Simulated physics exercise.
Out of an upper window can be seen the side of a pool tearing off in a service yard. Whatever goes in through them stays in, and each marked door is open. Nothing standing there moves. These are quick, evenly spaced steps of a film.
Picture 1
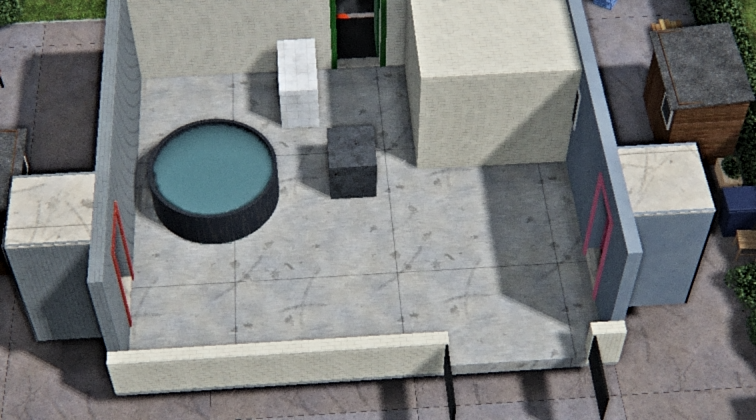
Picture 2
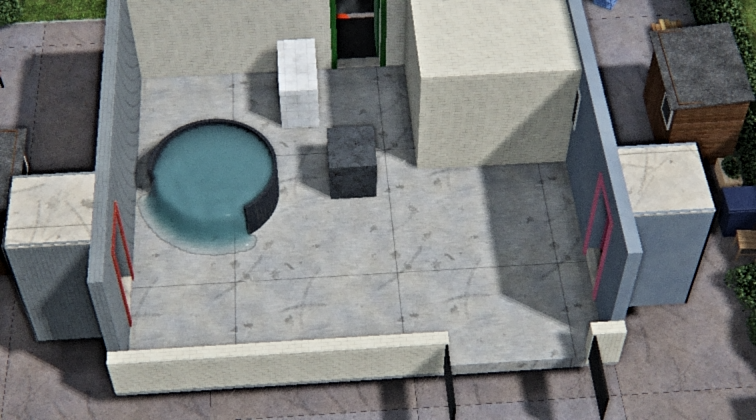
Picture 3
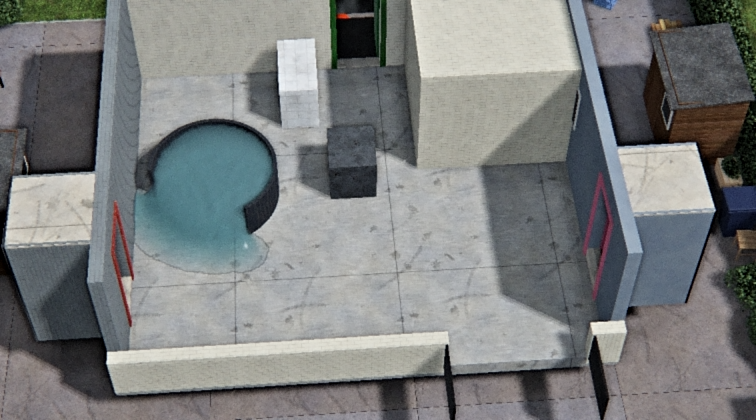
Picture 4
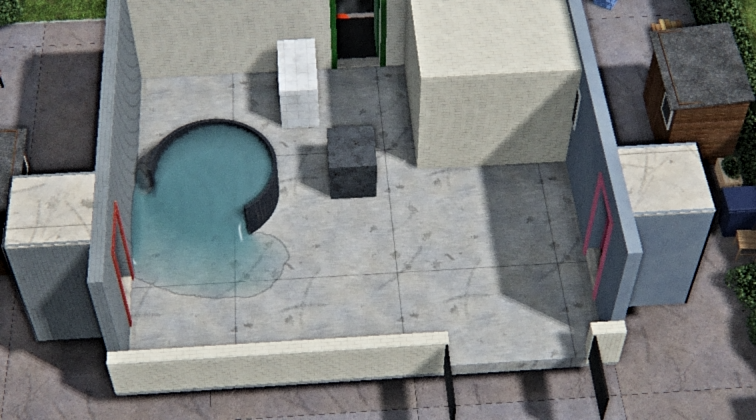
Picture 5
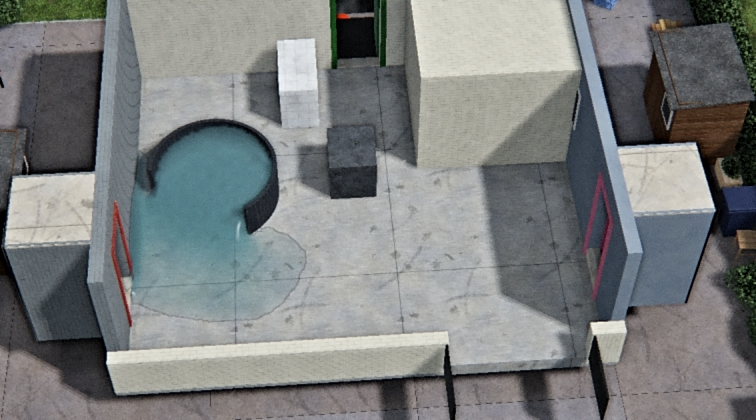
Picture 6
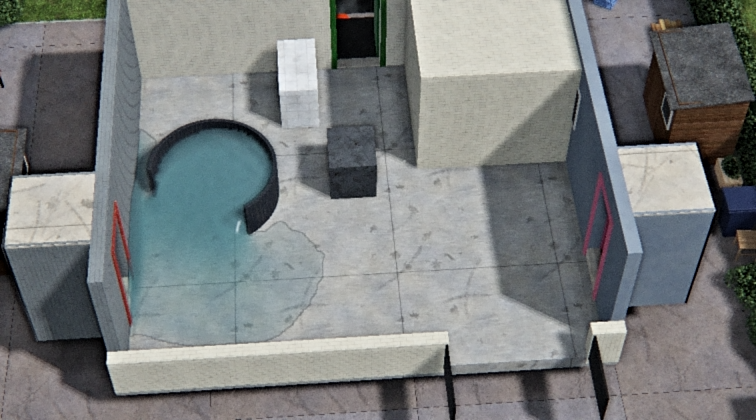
Water pours from the broken side of a round pool and spreads across the yard.
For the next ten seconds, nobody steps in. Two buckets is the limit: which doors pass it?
The green door counts as not over; the red door counts as over; the pink door counts as not over.
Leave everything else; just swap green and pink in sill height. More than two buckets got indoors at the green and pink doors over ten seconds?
One by one: Green door lets less in; pink door lets more in.
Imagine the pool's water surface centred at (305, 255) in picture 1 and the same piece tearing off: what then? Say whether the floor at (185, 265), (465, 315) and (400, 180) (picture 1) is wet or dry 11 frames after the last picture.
I'd say swamped for the first, swamped for the second and still dry for the third.
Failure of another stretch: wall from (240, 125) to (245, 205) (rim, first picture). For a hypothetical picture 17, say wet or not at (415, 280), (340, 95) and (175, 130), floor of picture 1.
Point by point: Soaked; soaked; unwetted.
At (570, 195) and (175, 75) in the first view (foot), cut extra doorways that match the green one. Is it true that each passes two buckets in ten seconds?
Results, in sequence: Gets past it and gets past it.
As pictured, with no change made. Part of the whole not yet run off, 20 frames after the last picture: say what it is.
About 98 per cent.
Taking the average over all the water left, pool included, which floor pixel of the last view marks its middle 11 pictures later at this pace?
I'd say around (202, 270).
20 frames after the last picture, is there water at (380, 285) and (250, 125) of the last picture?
In that order: Wet, dry.
A moment on, water covers 30 % of the floor; the green door not reached, the red door under two buckets in, the pink door not reached.
Next, water covers 30 % of the floor; the green door not reached, the red door over two buckets in, the pink door not reached.
Then, water covers 50 % of the floor; the green door not reached, the red door over two buckets in, the pink door not reached.
Later, water covers 85 % of the floor; the green door wet at the sill, nothing in, the red door far over two buckets in, the pink door wet at the sill, nothing in.
In the end, water covers 95 % of the floor; the green door wet at the sill, nothing in, the red door far over two buckets in, the pink door wet at the sill, nothing in.
